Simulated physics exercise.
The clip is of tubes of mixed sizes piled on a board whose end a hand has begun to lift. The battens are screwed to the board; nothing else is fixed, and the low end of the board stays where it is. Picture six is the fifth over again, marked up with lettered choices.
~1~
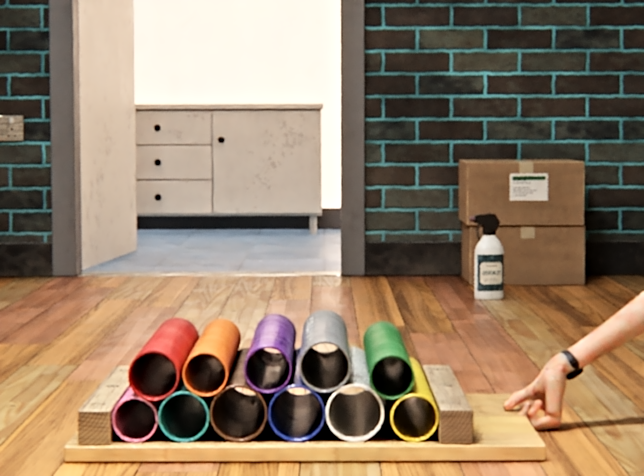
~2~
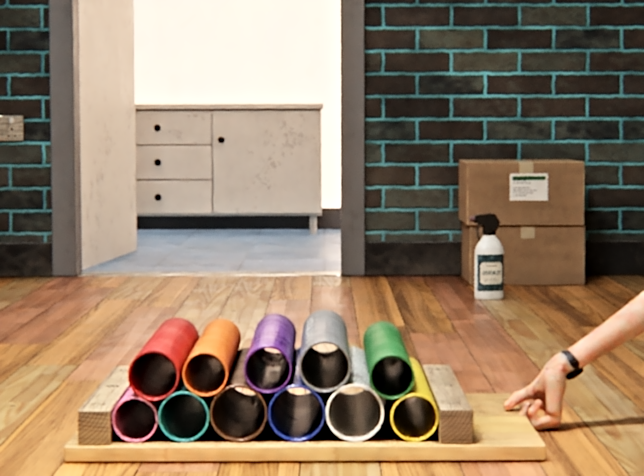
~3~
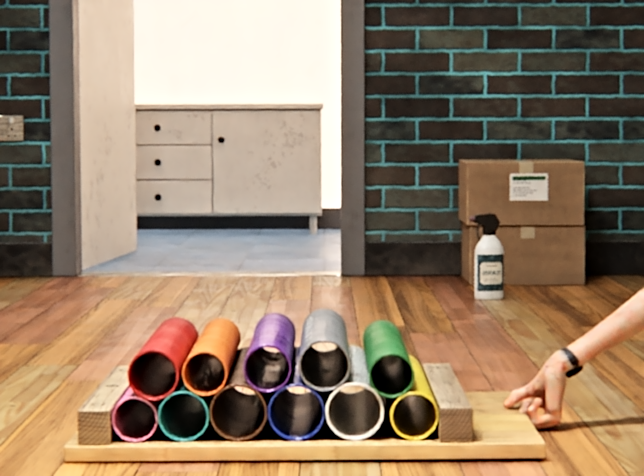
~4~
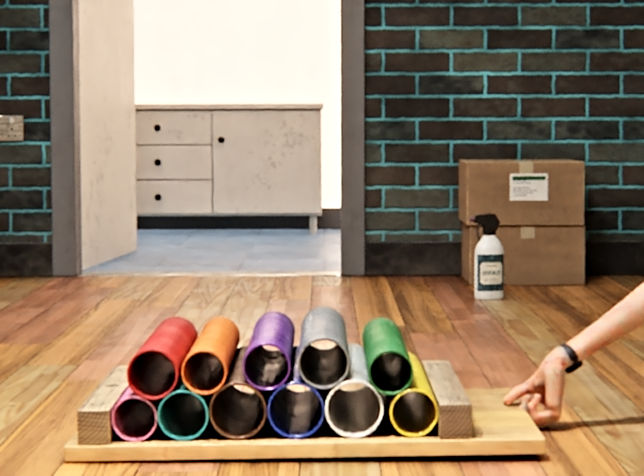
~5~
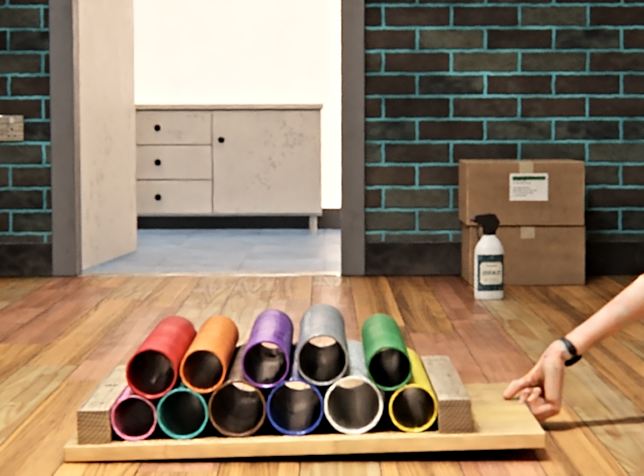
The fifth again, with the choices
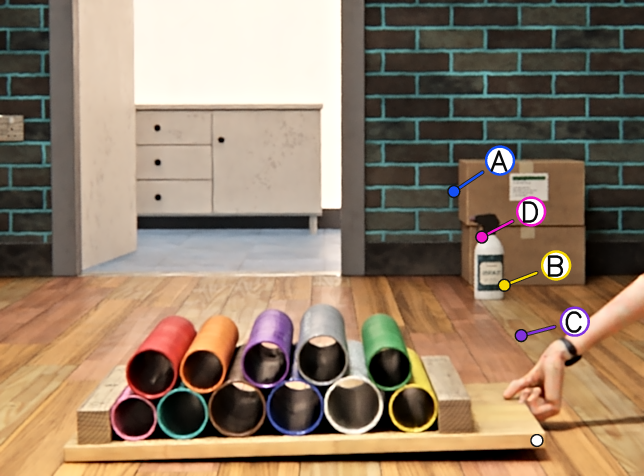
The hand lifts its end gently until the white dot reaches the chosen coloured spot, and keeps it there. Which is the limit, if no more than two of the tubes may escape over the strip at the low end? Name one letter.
At most to D.
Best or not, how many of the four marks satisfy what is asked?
Three of the four.
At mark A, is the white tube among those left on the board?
Yes.
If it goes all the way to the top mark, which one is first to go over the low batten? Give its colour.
It is the red one.
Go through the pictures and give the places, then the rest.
Brown tube (238, 413); blue tube (297, 414); white tube (355, 413), in the first frame.
White tube (355, 413); yellow tube (414, 417), in the second frame.
Board (306, 408); yellow tube (414, 416); green tube (392, 376); grey tube (325, 365), in the third frame.
Board (306, 406); pink tube (135, 419); turquoise tube (183, 415), in the fourth frame.
Board (306, 403); pink tube (134, 418); turquoise tube (183, 414), in the fifth frame.
On the marked copy, A at (454, 192); B at (504, 285); C at (521, 335); D at (482, 237); the white dot at (537, 440).
With D. Early on, board at 16°.
Further on, board at 27°.
At the end, board at 27°, two over the low batten (red, orange).
As for the rest, A four over the low batten (red, orange, grey, purple); B none over the low batten; C none over the low batten.
